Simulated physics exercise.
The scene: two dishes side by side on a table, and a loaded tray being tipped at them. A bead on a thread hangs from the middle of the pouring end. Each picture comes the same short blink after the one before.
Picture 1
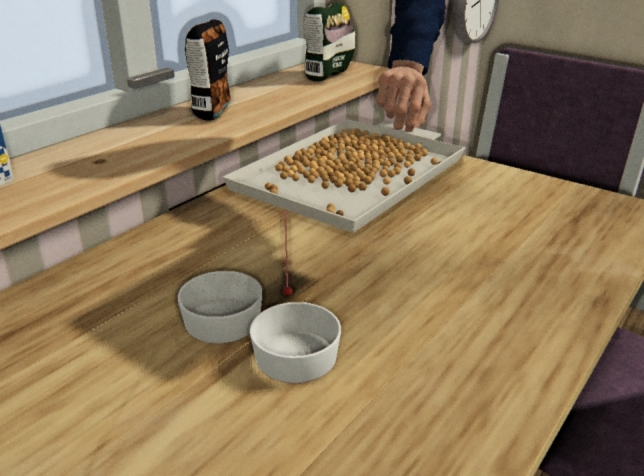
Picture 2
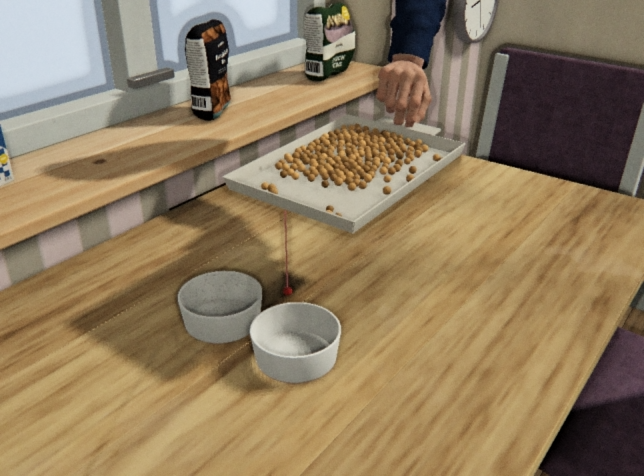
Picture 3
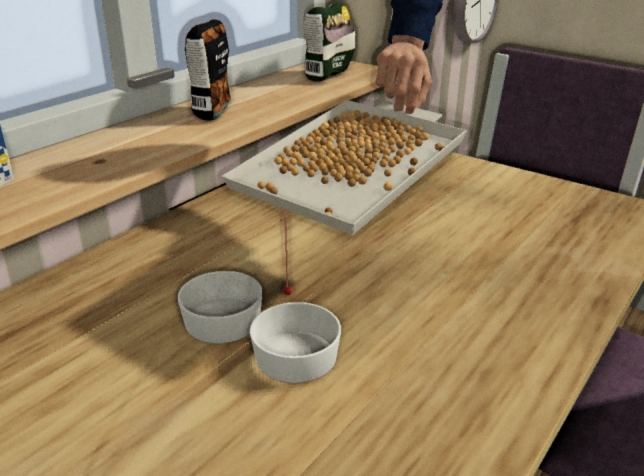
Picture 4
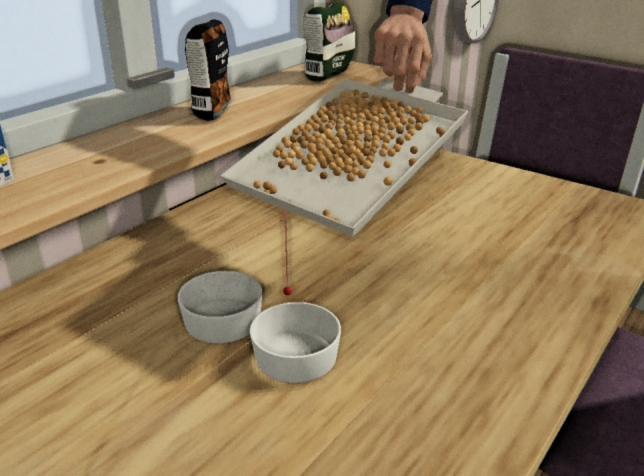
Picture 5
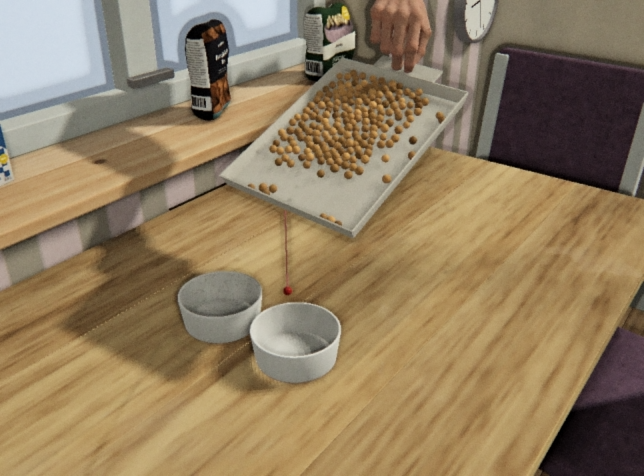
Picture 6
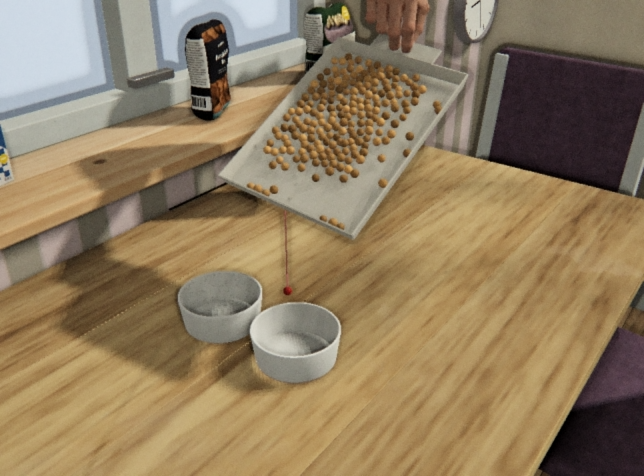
A hand raises the back of a tray, and round wooden beads start sliding down it.
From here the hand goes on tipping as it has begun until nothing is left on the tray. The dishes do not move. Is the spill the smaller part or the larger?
The two hold less than half of the load.
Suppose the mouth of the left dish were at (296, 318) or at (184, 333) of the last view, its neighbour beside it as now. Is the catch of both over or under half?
In turn: Not half; the smaller part.
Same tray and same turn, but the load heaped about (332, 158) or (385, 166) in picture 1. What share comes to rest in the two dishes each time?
Near 40 % and 40 %.
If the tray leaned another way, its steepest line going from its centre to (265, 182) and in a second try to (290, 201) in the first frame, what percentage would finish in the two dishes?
Roughly 70 per cent, and 40 per cent.
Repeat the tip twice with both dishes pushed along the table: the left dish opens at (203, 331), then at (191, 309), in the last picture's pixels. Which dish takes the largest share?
In turn: The right-hand dish; right.
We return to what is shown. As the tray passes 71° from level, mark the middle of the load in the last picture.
Near (300, 233).
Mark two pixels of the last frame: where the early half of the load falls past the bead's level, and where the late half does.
The first part at (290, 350); the rest at (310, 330).
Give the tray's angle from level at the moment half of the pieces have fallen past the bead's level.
Roughly 85°.
Soon after the last picture, tray tipped steeply; about half on the tray; a stray few in the right dish; a stray few outside both; about half in the air.
A little later, tray tipped past a quarter turn; a stray few on the tray; about a quarter in the right dish; a stray few in the left dish; about two thirds outside both; about a quarter in the air.
Later still, tray tipped past a quarter turn; about a quarter in the right dish; a stray few in the left dish; most outside both; a stray few in the air.
By the end, tray tipped past a quarter turn; about a quarter in the right dish; a stray few in the left dish; most outside both.
